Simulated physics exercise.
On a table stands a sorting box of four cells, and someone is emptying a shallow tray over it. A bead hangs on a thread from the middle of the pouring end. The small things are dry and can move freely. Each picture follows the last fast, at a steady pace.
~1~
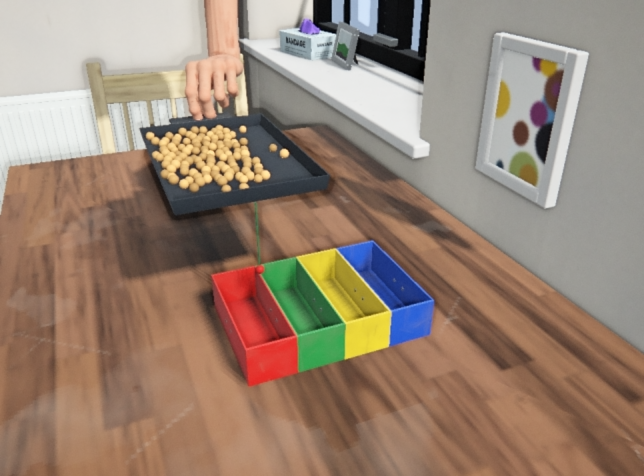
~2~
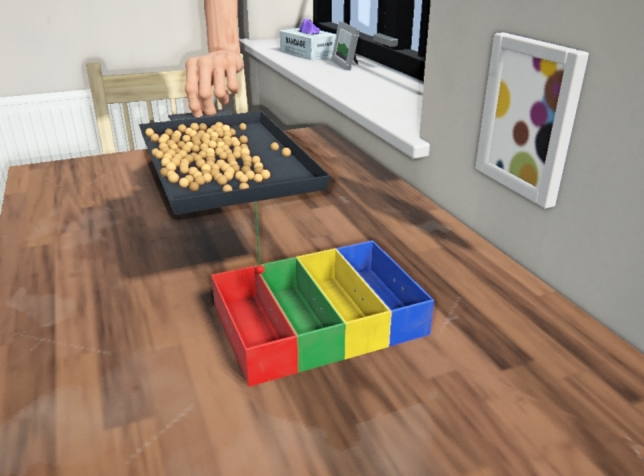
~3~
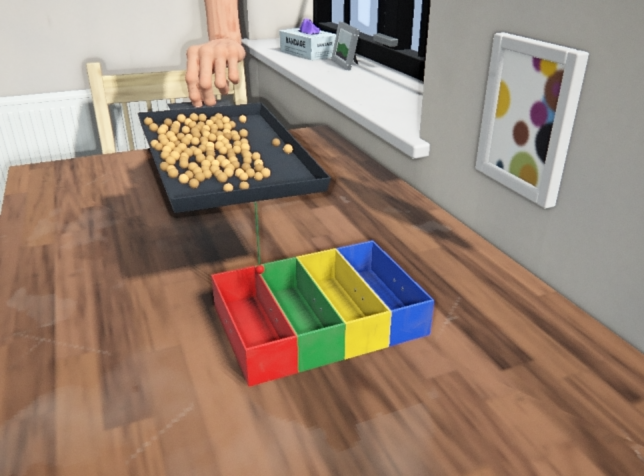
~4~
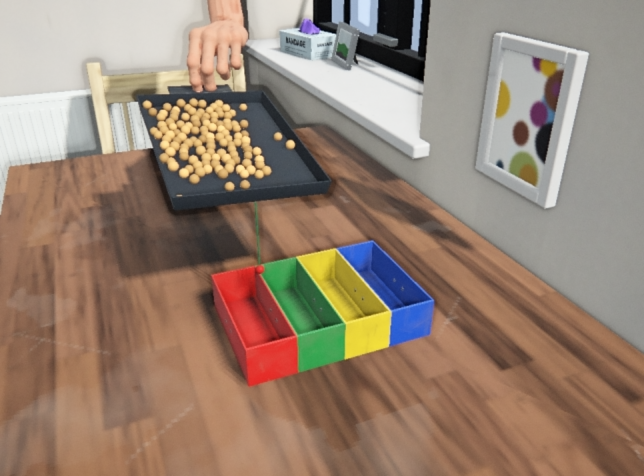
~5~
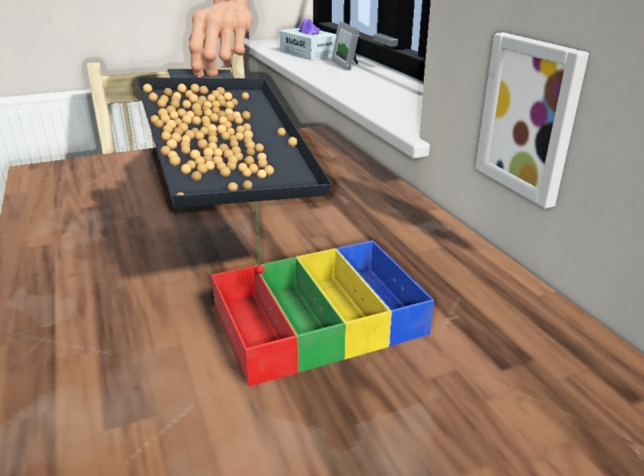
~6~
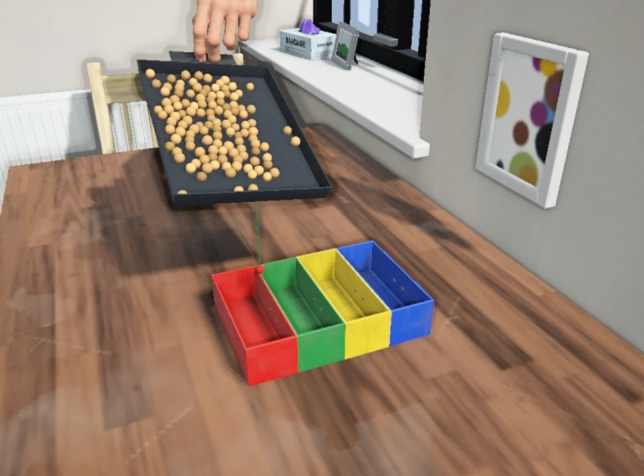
On a wooden table beside a windowsill, a hand holds a dark shallow tray of small round wooden beads behind a box with red, green, yellow and blue cells. The hand gradually raises the tray's far end, steepening its slope, while the beads shift only slightly and remain in the tray.
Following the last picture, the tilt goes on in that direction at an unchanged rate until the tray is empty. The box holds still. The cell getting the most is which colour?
It is yellow.
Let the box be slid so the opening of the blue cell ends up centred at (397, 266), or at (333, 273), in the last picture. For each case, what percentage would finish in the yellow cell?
Roughly 40 per cent, and 20 per cent.
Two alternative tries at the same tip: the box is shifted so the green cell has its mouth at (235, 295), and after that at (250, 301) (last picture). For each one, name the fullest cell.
At the first place the blue cell, at the second the cell in blue.
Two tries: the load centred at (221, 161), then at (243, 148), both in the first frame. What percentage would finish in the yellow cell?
Estimate: 60 % first, 60 % second.
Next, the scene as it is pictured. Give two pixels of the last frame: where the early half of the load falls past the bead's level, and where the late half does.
I'd put it at roughly (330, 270), and after that at roughly (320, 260).
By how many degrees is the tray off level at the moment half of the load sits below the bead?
95°, roughly.
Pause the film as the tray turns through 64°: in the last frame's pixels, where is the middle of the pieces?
The load is centred near (297, 186).
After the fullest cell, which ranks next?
Behind the top one comes green.
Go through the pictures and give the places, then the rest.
Corners of the pouring end (173, 199) and (327, 174), level; middle of the load (210, 155), round wooden beads; bead on its thread (260, 269); red cell (272, 358); green cell (322, 344); yellow cell (368, 332); blue cell (411, 320), in the first frame.
Corners of the pouring end (173, 199) and (327, 175), level; middle of the load (210, 152), in the second frame.
Corners of the pouring end (174, 198) and (327, 177), tipped barely, lowest at the right corner; middle of the load (210, 146), in the third frame.
Corners of the pouring end (175, 196) and (328, 180), tipped a little, lowest at the right corner; middle of the load (210, 137), in the fourth frame.
Corners of the pouring end (175, 194) and (329, 183), tipped clearly, lowest at the right corner; middle of the load (212, 129), in the fifth frame.
Corners of the pouring end (177, 193) and (329, 186), tipped clearly, lowest at the right corner; middle of the load (217, 123), almost all on the move; red cell (272, 358); green cell (322, 344); yellow cell (368, 332); blue cell (411, 320), in the sixth frame.
Just after the last frame, tray tipped steeply; the larger part on the tray; just a few in the yellow cell; just a few in the blue cell; just a few in the green cell; roughly a quarter falling or outside the box.
A moment on, tray tipped past a quarter turn; roughly a quarter on the tray; roughly a third in the yellow cell; about a tenth in the green cell; about a tenth in the blue cell; about a tenth falling or outside the box.
Further on, tray tipped past a quarter turn; roughly two thirds in the yellow cell; roughly a quarter in the green cell; about a tenth in the blue cell; about a tenth falling or outside the box.
When it is over, tray tipped past a quarter turn; roughly two thirds in the yellow cell; roughly a quarter in the green cell; about a tenth in the blue cell; not one in the red cell; about a tenth outside the box.
